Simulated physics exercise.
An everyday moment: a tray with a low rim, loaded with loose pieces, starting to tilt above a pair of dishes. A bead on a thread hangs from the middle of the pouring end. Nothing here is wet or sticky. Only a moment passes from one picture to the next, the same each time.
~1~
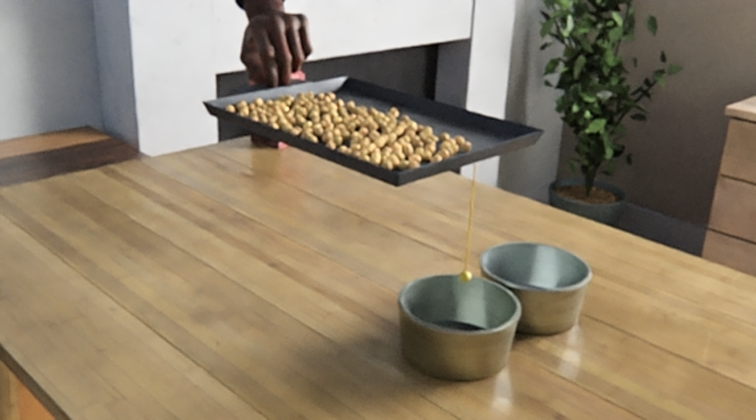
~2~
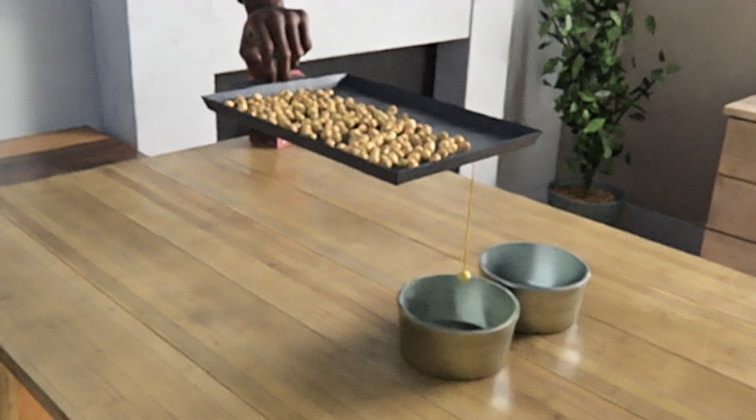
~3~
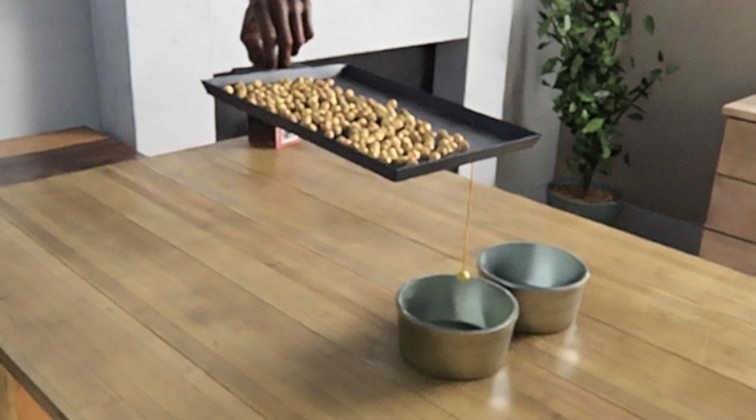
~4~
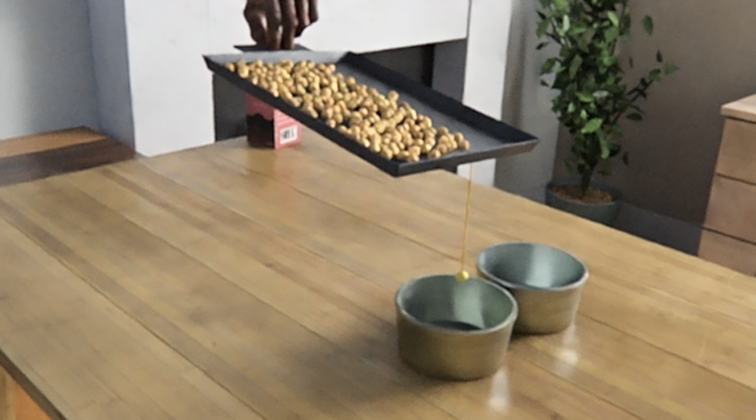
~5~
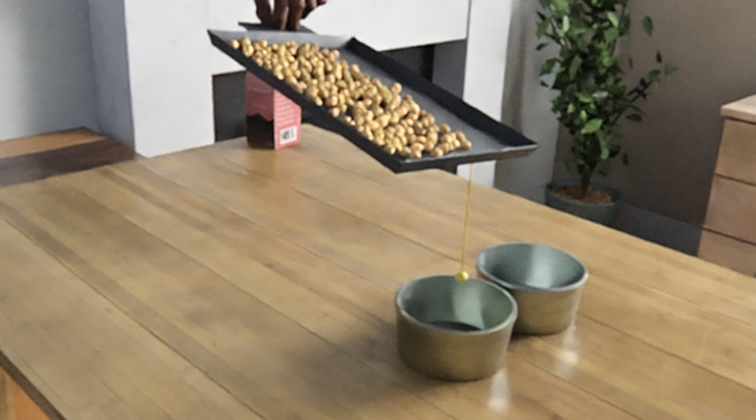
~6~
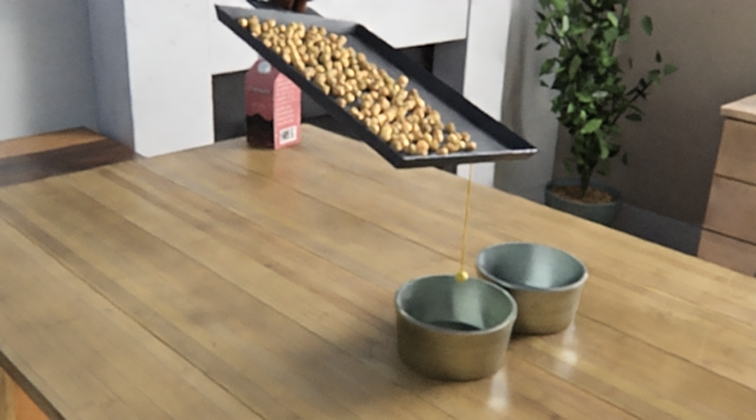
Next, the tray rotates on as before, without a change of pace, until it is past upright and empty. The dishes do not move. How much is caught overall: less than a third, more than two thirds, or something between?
Caught overall: Over two thirds.
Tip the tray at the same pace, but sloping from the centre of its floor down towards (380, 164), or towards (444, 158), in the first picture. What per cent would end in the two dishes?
Near 10 % and 40 %.
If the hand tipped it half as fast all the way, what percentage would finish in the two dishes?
Close to 90 per cent.
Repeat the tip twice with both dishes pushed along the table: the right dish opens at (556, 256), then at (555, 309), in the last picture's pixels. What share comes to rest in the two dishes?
Near 70 % and 20 %.
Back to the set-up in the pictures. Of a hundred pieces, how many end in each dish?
Left dish near 0 in a hundred; right dish near 70.
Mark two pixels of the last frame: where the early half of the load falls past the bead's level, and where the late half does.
First near (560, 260), later near (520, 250).
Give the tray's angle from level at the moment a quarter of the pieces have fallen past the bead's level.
At some 70 degrees.
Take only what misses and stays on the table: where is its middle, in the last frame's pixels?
Close to (618, 354).
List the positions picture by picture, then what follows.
The first frame shows corners of the pouring end at (398, 171) and (536, 130), level; middle of the load at (346, 124), dried chickpeas; left dish at (504, 345); right dish at (578, 303); bead on its thread at (465, 277).
The second frame shows corners of the pouring end at (397, 169) and (535, 131), level; middle of the load at (345, 121).
The third frame shows corners of the pouring end at (397, 166) and (534, 134), tipped barely, lowest at the right corner; middle of the load at (345, 113).
The fourth frame shows corners of the pouring end at (398, 162) and (533, 138), tipped a little, lowest at the right corner; middle of the load at (346, 101).
The fifth frame shows corners of the pouring end at (401, 158) and (533, 143), tipped clearly, lowest at the right corner; middle of the load at (350, 90).
The sixth frame shows corners of the pouring end at (404, 154) and (532, 147), tipped clearly, lowest at the right corner; middle of the load at (357, 80); left dish at (500, 345); right dish at (574, 303).
Soon after the last picture, tray tipped steeply; about a third on the tray; a stray few in the left dish; about a quarter in the right dish; a stray few outside both; about a third in the air.
A little later, tray tipped past a quarter turn; a stray few in the left dish; most in the right dish; about a quarter outside both; a stray few in the air.
Later still, tray tipped past a quarter turn; a stray few in the left dish; most in the right dish; about a quarter outside both.
At rest, tray tipped past a quarter turn; a stray few in the left dish; most in the right dish; about a quarter outside both.
